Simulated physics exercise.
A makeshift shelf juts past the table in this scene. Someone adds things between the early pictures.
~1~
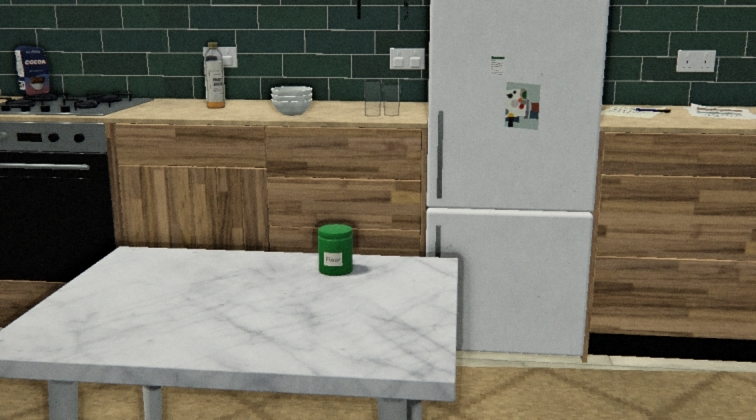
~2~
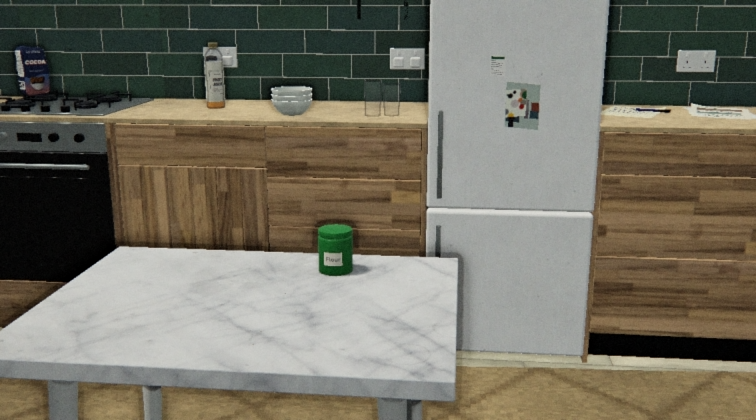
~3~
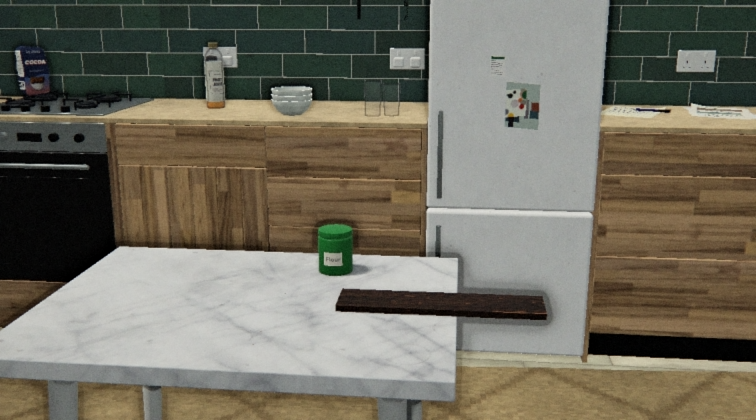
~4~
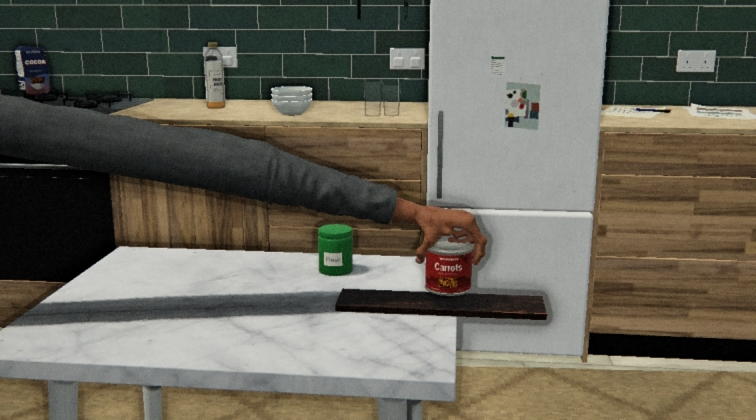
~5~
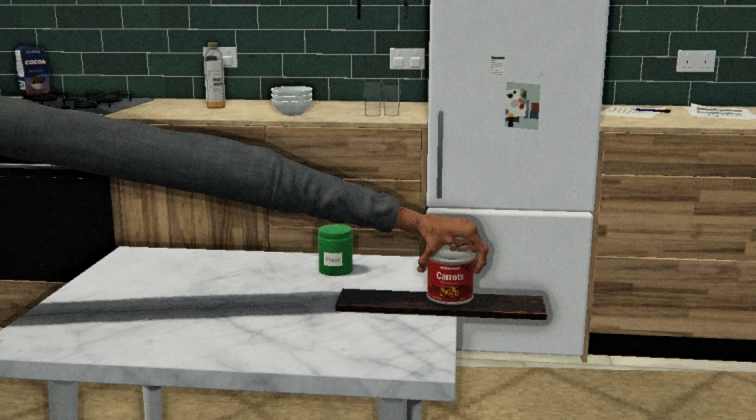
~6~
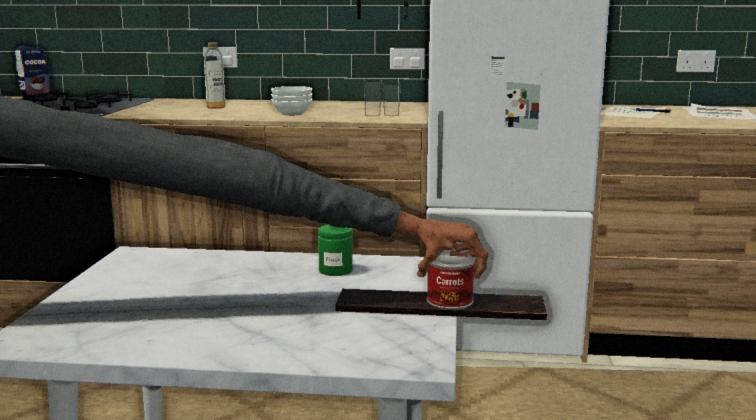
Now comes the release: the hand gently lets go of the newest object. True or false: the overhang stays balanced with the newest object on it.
True.
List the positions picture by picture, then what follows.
In the first picture, the last thing is not in view yet; green jar (336, 250).
In the second picture, the last thing is not in view yet; green jar (336, 250).
In the third picture, the last thing is not in view yet; green jar (336, 250).
The fourth picture shows on its way; red tin (449, 267); green jar (336, 250).
The fifth picture shows on its way; red tin (451, 276); green jar (336, 250).
The sixth picture shows set down, still held; red tin (450, 280); green jar (336, 250).
Then, 0.20 s past the last view, nothing moves.
Then, 0.50 s past the last view, red tin resting near (450, 281).
Finally, all 3 still in place. Final places as the last picture's camera would see them, red tin near (450, 281). The board keeps its balance.
